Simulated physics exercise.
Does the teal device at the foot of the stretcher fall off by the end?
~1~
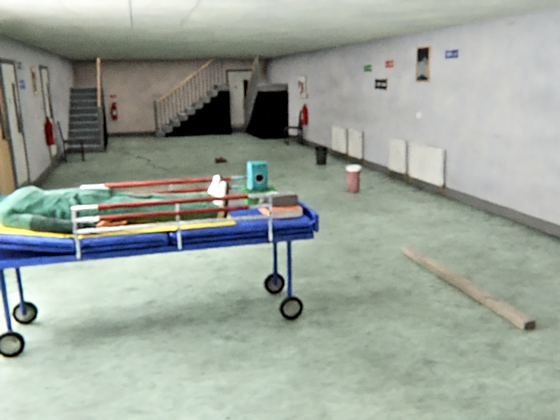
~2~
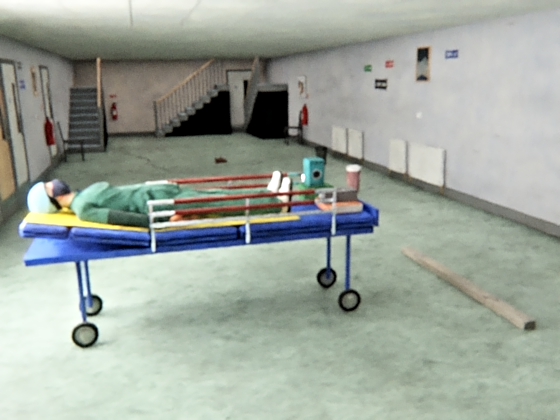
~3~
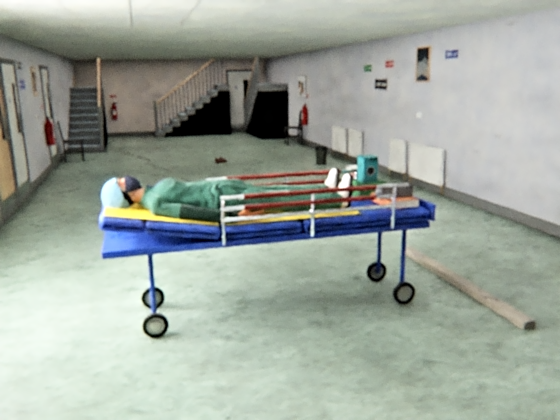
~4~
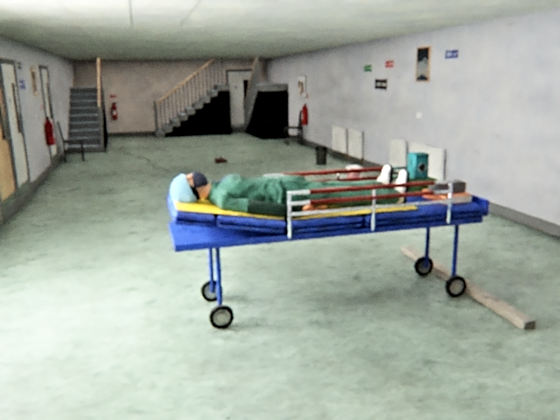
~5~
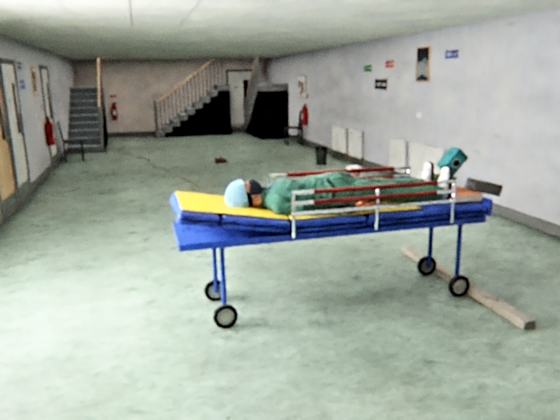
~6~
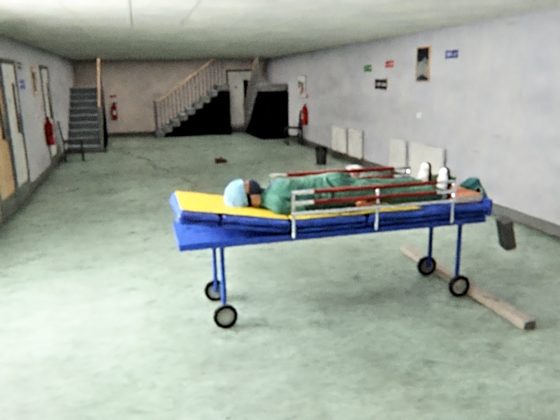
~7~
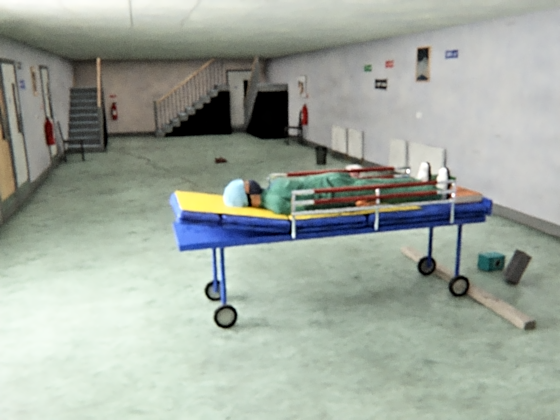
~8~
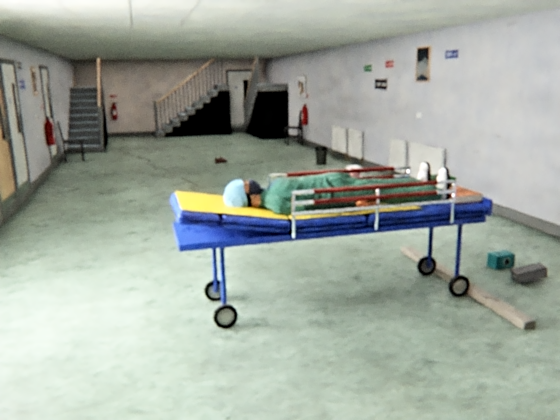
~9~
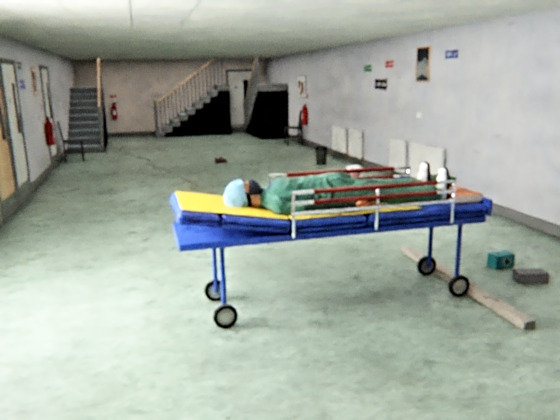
Yes, it tips over the foot end after the stretcher stops and ends up lying on its side on the floor.
